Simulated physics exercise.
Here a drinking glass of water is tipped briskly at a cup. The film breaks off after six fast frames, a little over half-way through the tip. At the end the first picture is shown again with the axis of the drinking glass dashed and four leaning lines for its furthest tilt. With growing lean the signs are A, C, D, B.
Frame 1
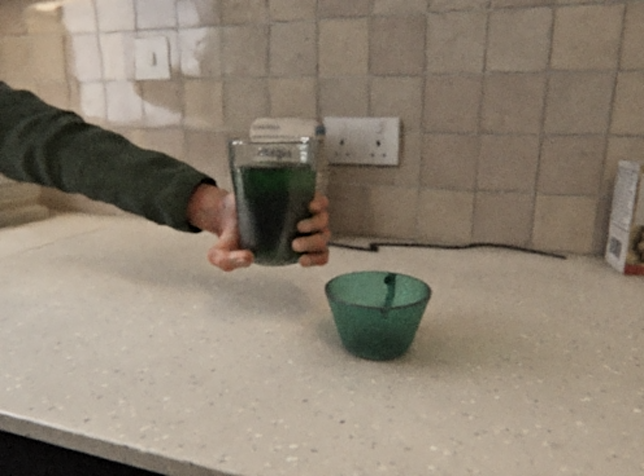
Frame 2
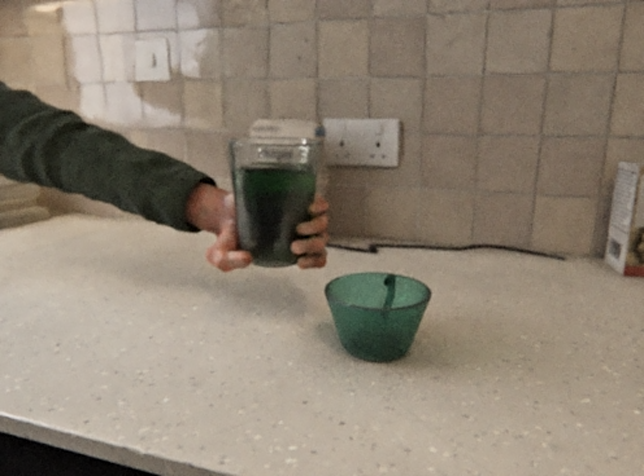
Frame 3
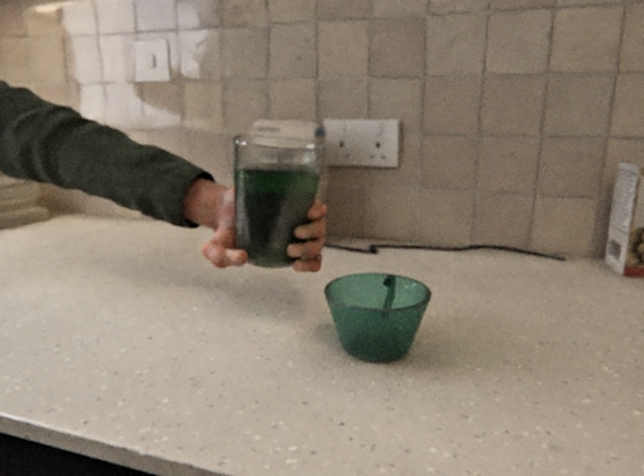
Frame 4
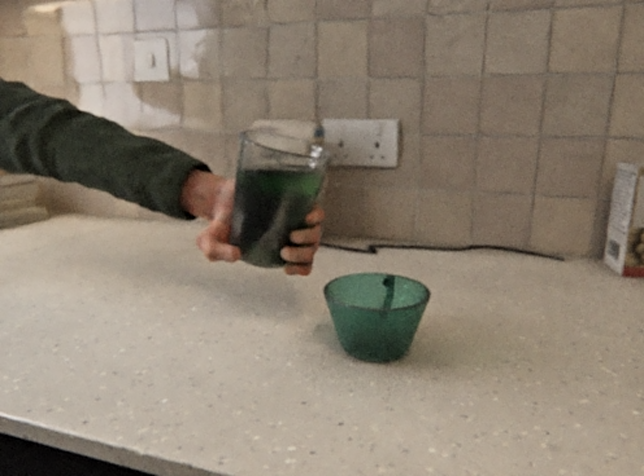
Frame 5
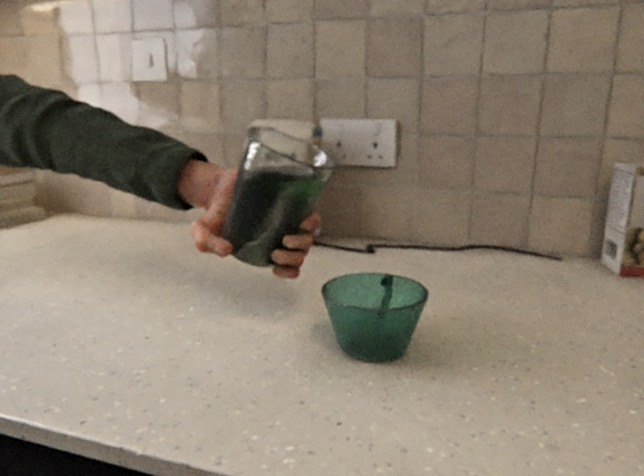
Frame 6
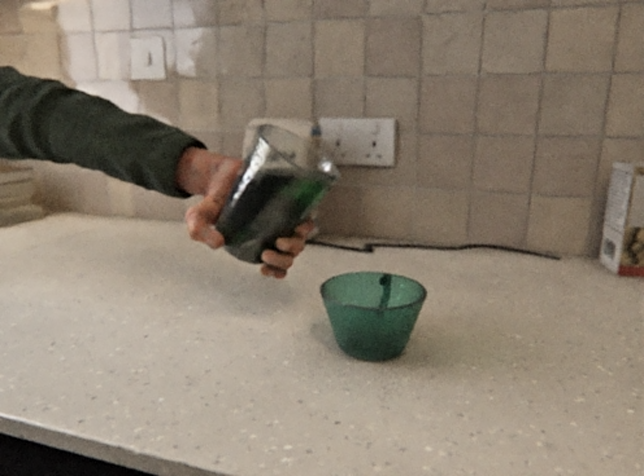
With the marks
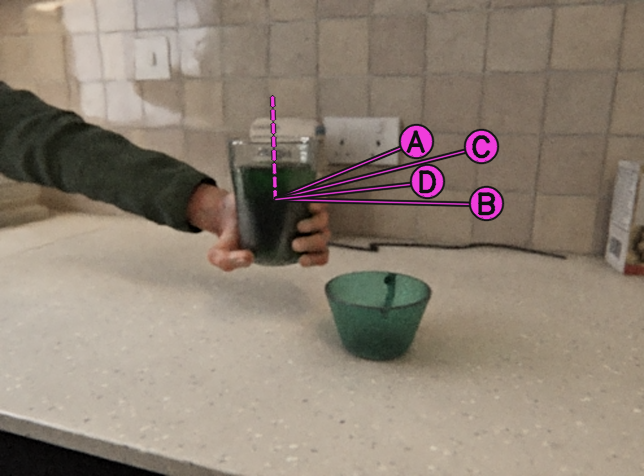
A glass of dark green liquid, held upright by a hand in a dark green sleeve, tilted steadily to the right above a pale counter, near a small green cup that stayed put.
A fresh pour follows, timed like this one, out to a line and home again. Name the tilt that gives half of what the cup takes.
Use mark A.
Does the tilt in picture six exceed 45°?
No.
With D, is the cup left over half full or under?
Over half.
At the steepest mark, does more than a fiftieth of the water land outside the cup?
Yes.
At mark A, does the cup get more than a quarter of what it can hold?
Yes, clearly.
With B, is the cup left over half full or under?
Over half.
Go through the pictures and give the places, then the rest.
In the first frame, upright, lip at (314, 140); rim of the cup round (378, 287); nothing has left yet.
In the second frame, upright, lip at (315, 143); nothing has left yet.
In the third frame, tipped about 7°, lip at (320, 148); nothing has left yet.
In the fourth frame, tipped about 15°, lip at (326, 155); nothing has left yet.
In the fifth frame, tipped about 24°, lip at (331, 166); nothing has left yet.
In the sixth frame, tipped about 34°, lip at (335, 177); nothing has left yet.
In magenta, A at (401, 148); B at (469, 204); C at (464, 151); D at (410, 184).
Choosing A, the cup ends with about 52 % of what it can hold.
Choosing B, the cup ends with about 88 % of what it can hold; 16 % of the water is spilt.
Choosing C, the cup ends with about 69 % of what it can hold; 3 % of the water is spilt.
Choosing D, the cup ends with about 78 % of what it can hold; 11 % of the water is spilt.
